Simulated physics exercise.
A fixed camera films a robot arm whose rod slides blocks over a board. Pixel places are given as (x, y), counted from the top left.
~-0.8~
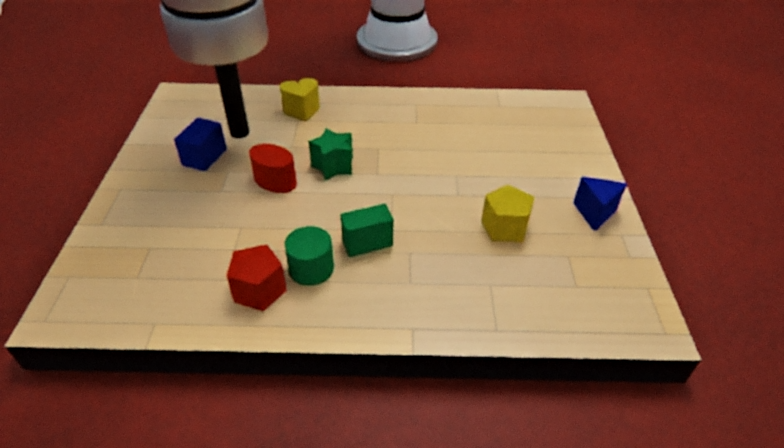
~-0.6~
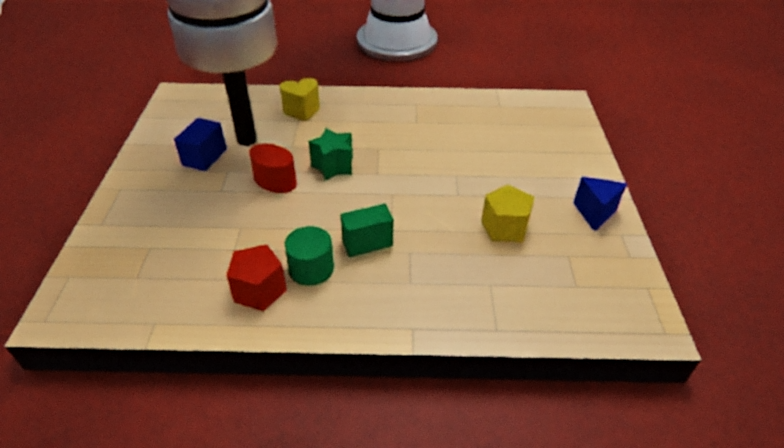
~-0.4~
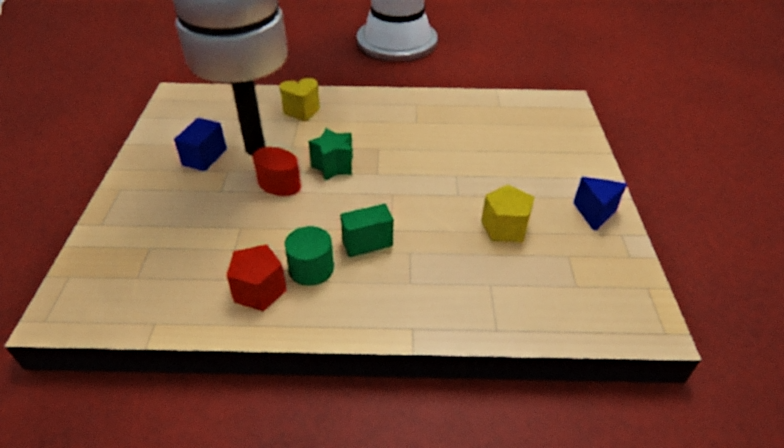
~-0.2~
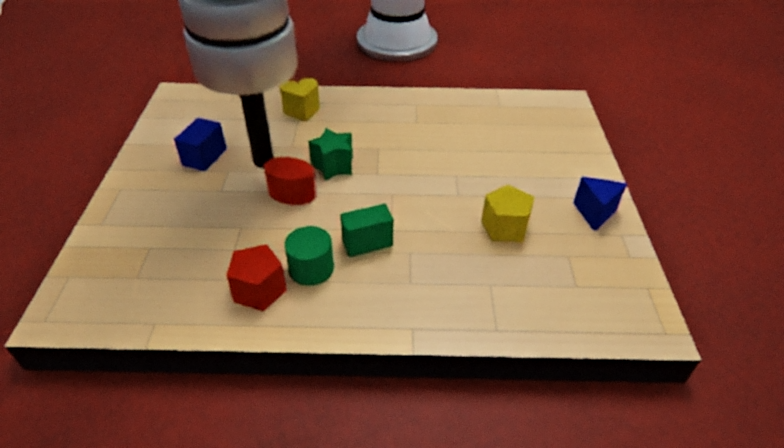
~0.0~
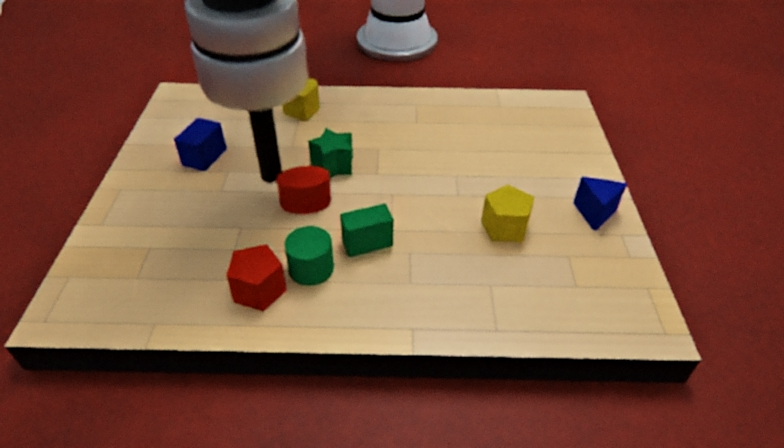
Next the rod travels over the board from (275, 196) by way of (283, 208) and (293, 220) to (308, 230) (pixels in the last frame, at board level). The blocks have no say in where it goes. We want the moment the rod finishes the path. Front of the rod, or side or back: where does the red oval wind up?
By then it is beside or behind the rod.
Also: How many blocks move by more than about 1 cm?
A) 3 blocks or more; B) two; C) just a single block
C: Just a single block.
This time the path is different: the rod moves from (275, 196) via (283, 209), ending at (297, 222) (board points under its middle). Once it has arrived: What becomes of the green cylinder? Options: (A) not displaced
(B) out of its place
The one that fits is A, not displaced.
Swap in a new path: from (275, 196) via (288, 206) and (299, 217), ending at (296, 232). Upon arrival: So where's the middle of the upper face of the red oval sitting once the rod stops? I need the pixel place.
My best guess is (329, 185).
What follows on the original path. Halfway along, rod at (285, 195); red oval at (317, 183), turned 45° anticlockwise.
At the end, rod at (306, 211); red oval at (329, 188), turned 90° anticlockwise; green cylinder unmoved.
